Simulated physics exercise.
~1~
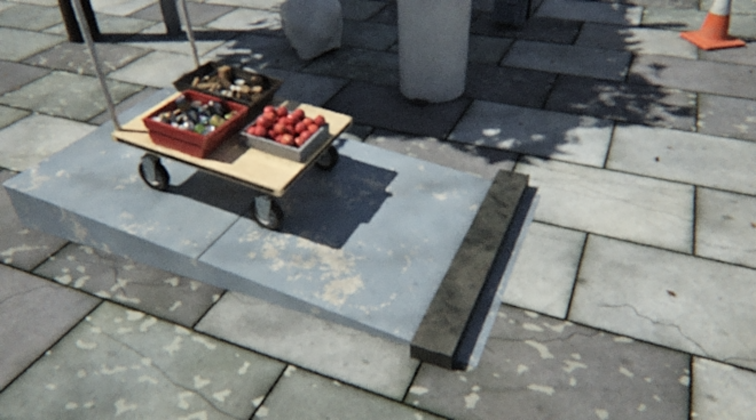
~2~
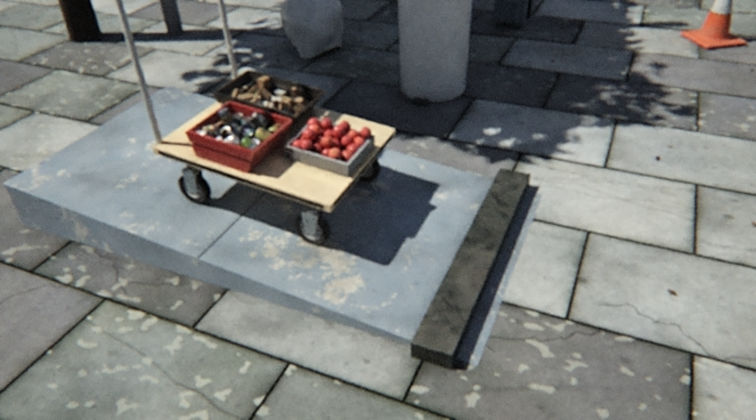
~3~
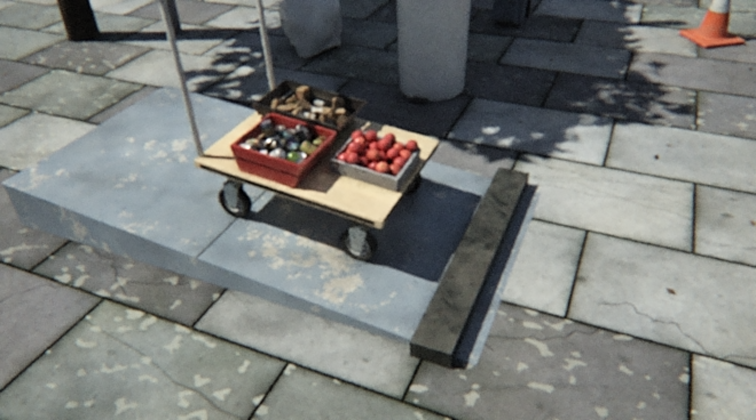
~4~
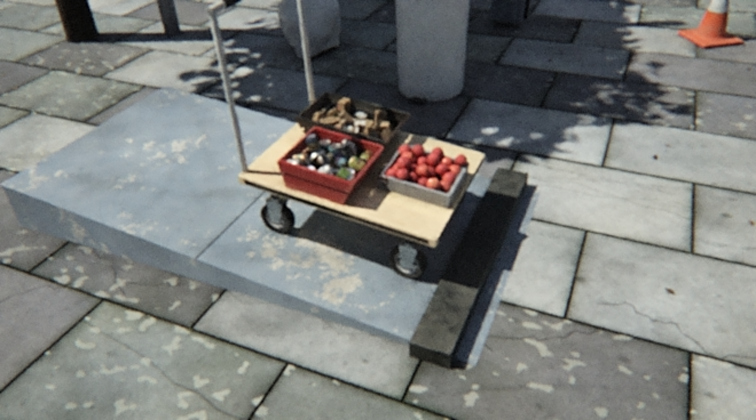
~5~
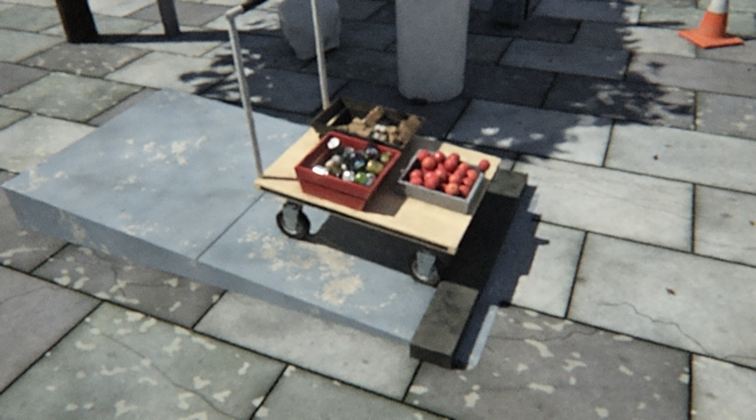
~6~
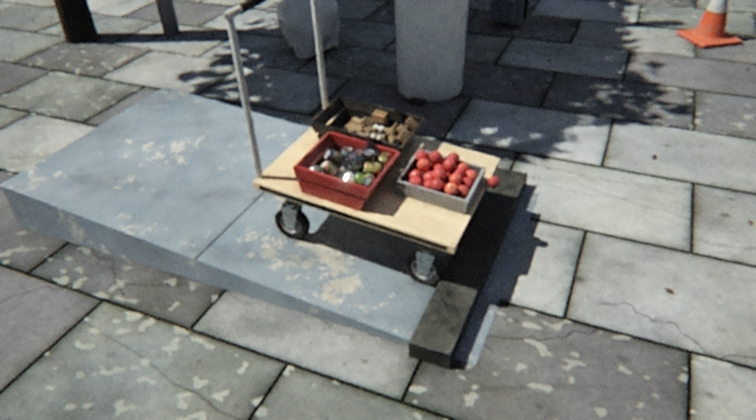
A flat wooden cart carrying three crates, with red tomatoes in the grey one, rolled rightward down a low ramp and stopped against the dark beam at its foot, where a single tomato slipped out over the grey crate's right side.
